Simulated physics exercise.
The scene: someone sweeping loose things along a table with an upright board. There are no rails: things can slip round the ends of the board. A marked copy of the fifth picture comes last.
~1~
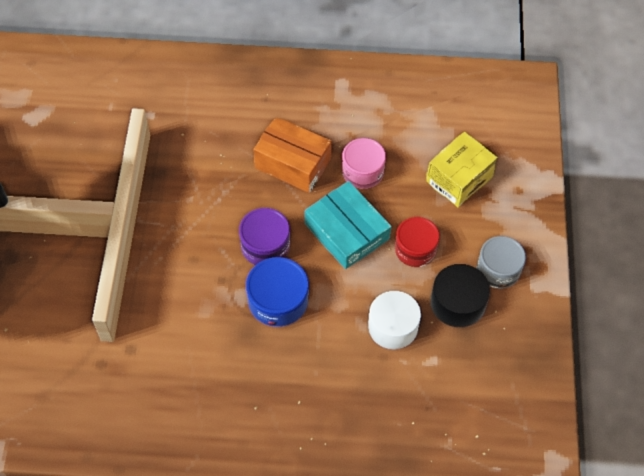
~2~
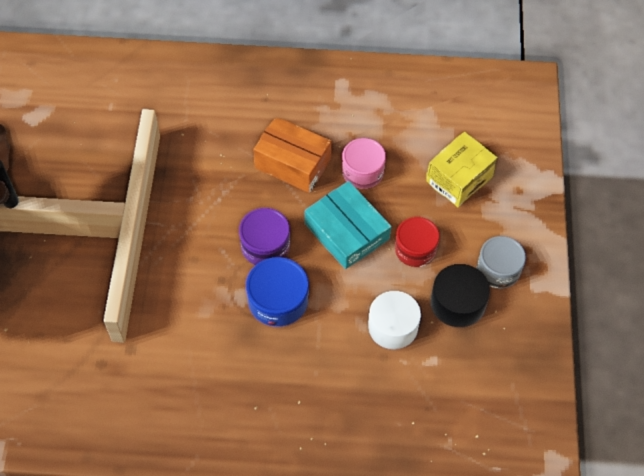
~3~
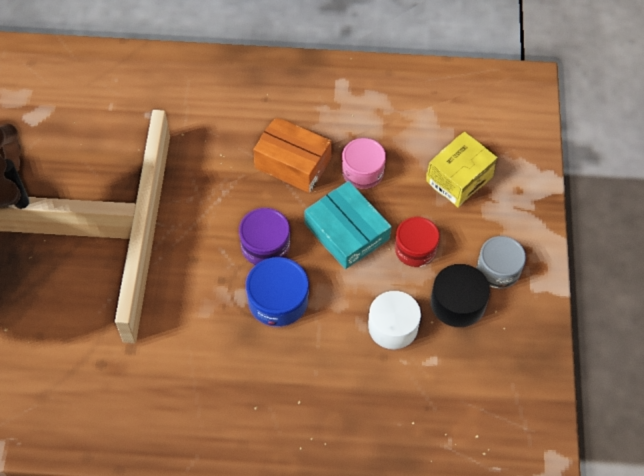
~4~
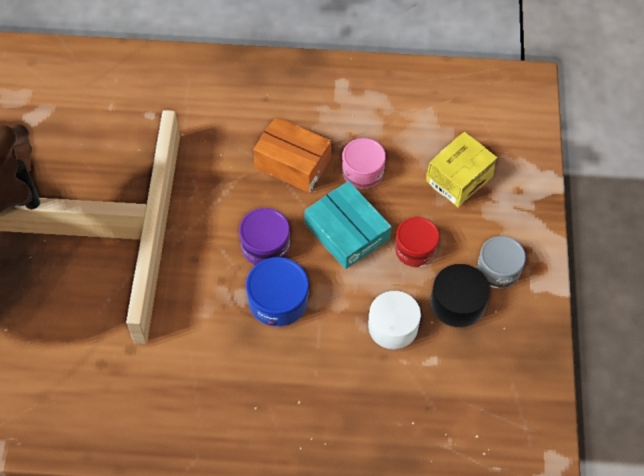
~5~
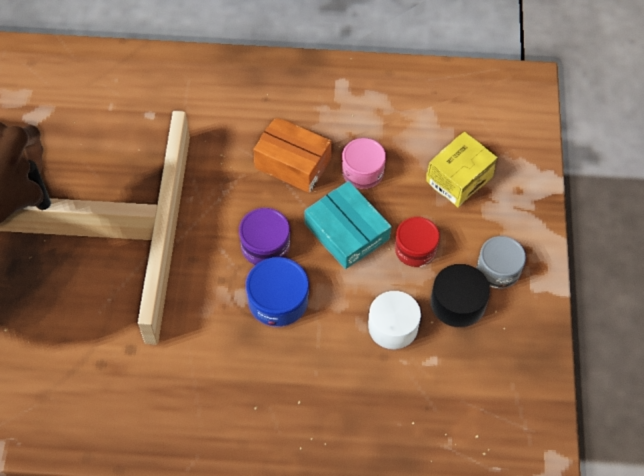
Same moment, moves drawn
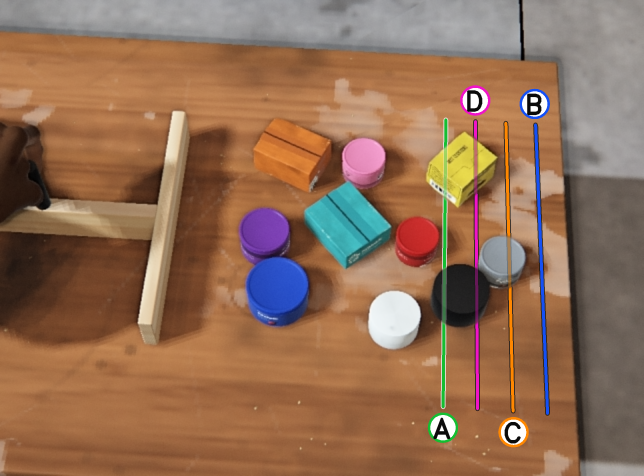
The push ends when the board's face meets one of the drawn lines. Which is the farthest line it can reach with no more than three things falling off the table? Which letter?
D is the last line within the limit.
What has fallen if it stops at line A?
It is the yellow packet.
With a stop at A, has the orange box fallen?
By then, no.
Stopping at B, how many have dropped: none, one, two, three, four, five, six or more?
In all, six or more.
On the marked copy, A at (445, 252); B at (541, 258); C at (509, 256); D at (476, 254).
Following D. Soon after the start, board (276, 218); orange box (326, 151); pink tub (378, 165).
Later, board (389, 225); yellow packet (527, 175); grey tub (520, 267).
In the end, board (476, 230); yellow packet over the edge; grey tub over the edge; two fallen.
As for the rest, A is within the limit but short; B drops nine; C drops five.
